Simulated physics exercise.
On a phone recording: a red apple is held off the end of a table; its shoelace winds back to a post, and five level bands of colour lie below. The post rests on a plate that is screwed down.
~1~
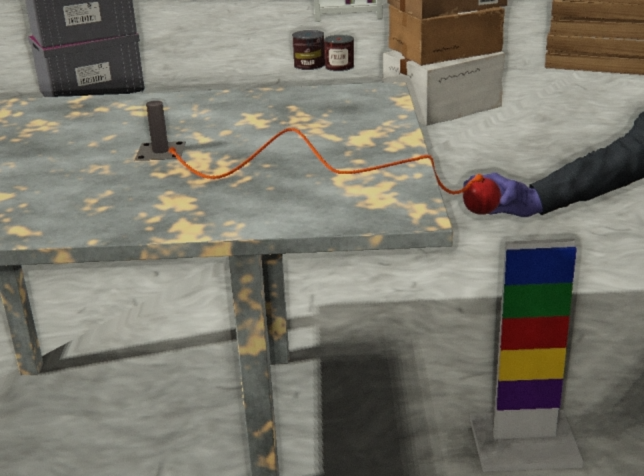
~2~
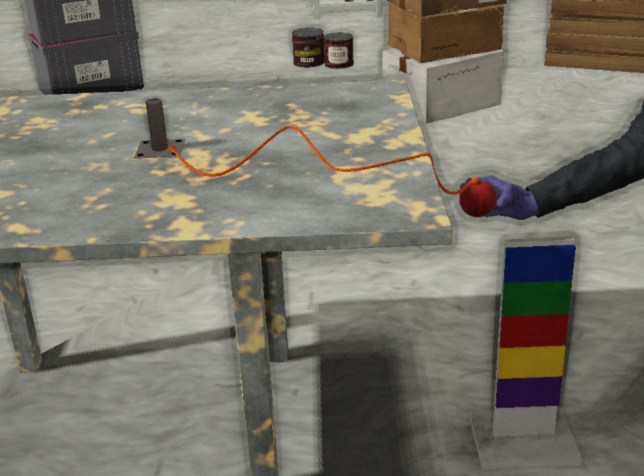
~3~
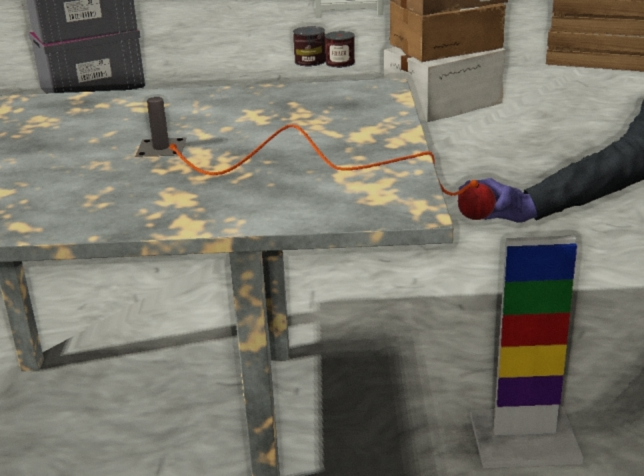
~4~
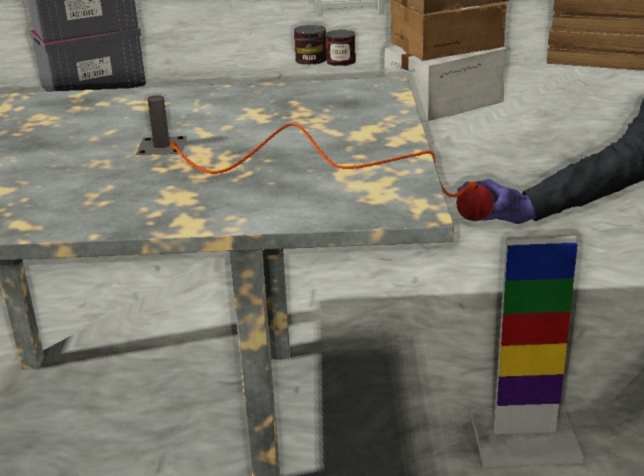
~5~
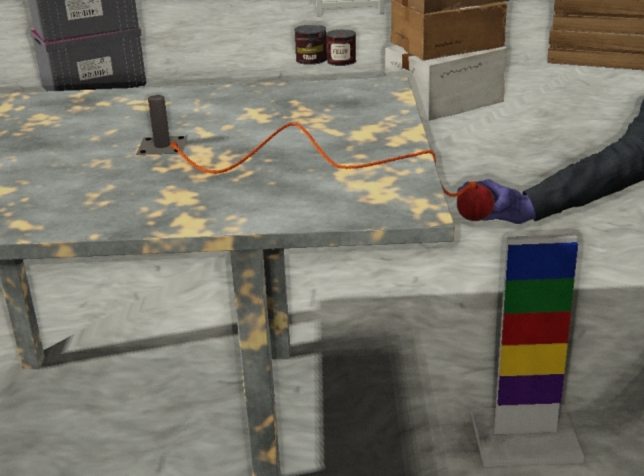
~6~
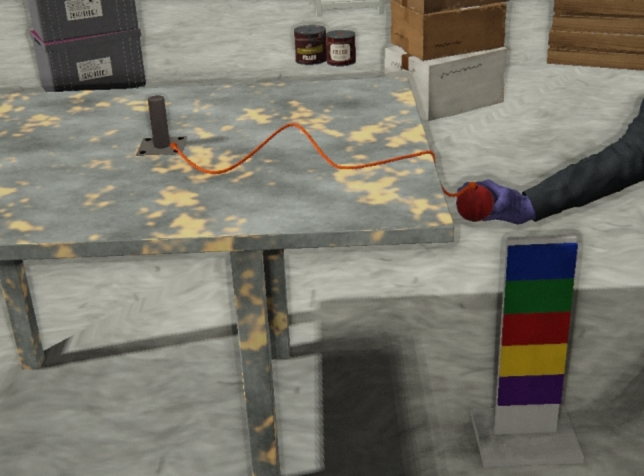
The clip opens on a gloved hand holding a red ball-like object just past the right end of a worn table, an orange cord winding back to a short post, with a colour-banded stand below. The hand shifts very slightly left and down, then stays nearly still.
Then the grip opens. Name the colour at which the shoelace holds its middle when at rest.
Purple.
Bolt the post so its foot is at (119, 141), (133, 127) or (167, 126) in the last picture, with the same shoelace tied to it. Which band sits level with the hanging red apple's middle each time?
Result 1: Yellow. Result 2: Yellow. Result 3: Purple.
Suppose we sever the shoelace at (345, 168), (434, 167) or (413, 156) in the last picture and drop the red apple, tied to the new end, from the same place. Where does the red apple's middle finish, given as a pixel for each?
Estimated positions in order: (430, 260); (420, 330); (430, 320).
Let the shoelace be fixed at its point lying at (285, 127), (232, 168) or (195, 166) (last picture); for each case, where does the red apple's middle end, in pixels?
Roughly (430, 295), (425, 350) and (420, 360), in that order.
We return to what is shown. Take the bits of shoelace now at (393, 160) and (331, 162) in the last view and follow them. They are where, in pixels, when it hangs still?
Point one to (426, 286), point two to (428, 227).
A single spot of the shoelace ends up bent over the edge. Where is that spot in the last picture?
Approx. (306, 133).
A little later, apple near (462, 393); level with purple.
Next, apple near (400, 389); level with purple.
Later still, apple near (436, 393); level with purple.
When it is over, apple near (422, 392); level with purple. At purple.
